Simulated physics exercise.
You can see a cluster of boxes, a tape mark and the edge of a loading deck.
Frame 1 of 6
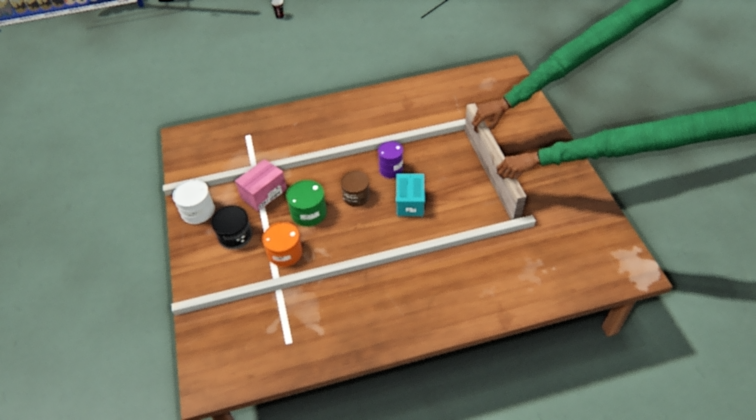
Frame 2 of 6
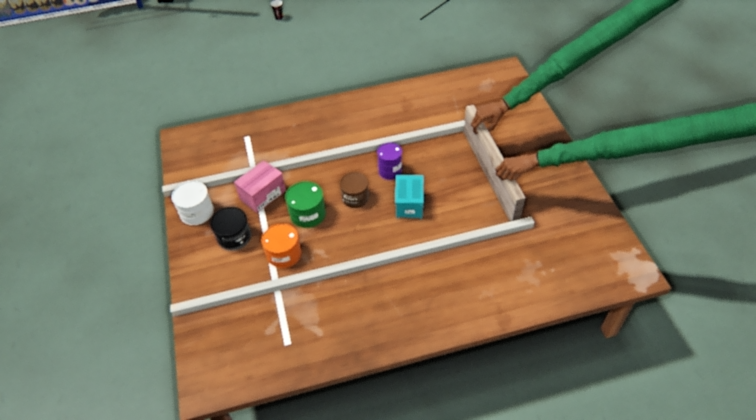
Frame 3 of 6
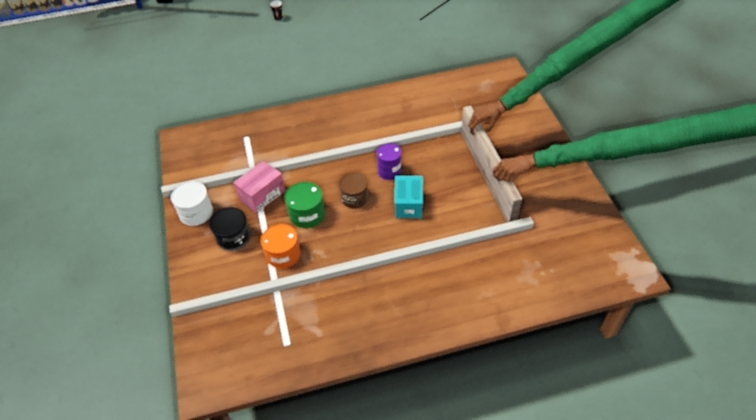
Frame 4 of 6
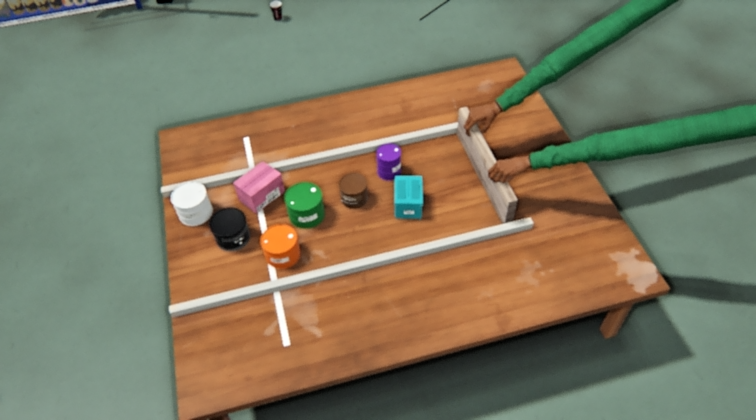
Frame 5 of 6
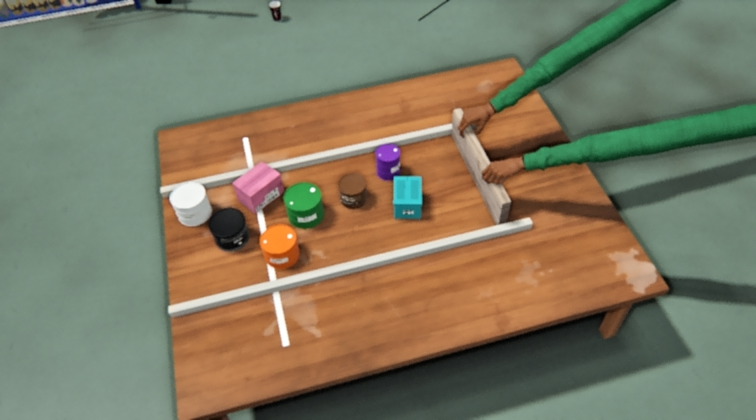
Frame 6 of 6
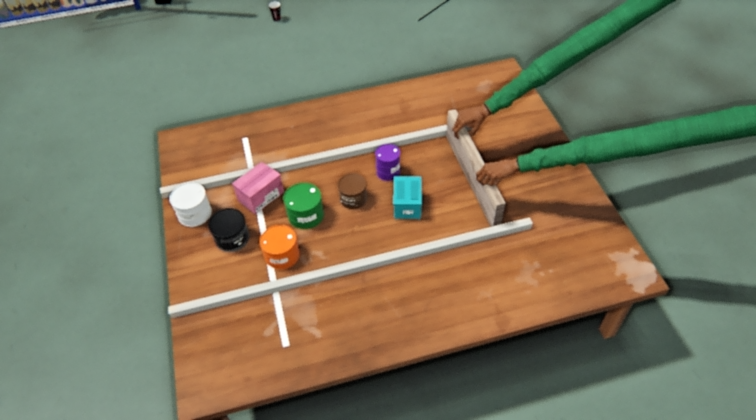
On a wooden table, two green-sleeved arms slowly slid a plank a short way left between two pale rails, while the colourful canisters and boxes near the white tape stayed practically still.
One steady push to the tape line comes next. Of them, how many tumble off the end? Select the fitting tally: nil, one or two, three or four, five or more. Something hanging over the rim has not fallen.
It is going to spill none of them.
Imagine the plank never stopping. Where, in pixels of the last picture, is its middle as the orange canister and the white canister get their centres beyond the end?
The middle is at (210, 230) when it's the orange canister, and at (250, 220) when it's the white canister.
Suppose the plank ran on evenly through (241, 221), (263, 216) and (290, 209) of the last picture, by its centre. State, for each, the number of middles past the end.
2, 0 and 0.
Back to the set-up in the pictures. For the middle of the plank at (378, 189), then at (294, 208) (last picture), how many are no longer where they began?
So 3, and at the other place 7.
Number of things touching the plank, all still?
The count in contact is 3.
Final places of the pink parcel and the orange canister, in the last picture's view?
First: About (207, 194); second: About (221, 262).
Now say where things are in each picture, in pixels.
In the first picture, white canister (194, 202); black pail (232, 228); pink parcel (262, 185); plank (493, 161); tape (266, 226).
In the second picture, black pail (231, 229); plank (492, 162).
In the third picture, pink parcel (260, 187); purple canister (389, 162).
In the fourth picture, white canister (192, 204); turquoise tote (409, 198).
In the fifth picture, black pail (230, 230); green canister (304, 206).
In the sixth picture, white canister (191, 205); black pail (229, 231); pink parcel (259, 188); plank (473, 167); tape (263, 229).
Soon after, none off yet; white canister at rest near (191, 205); black pail at rest near (229, 231); pink parcel at rest near (259, 188).
In the end, the number that fall off is zero.
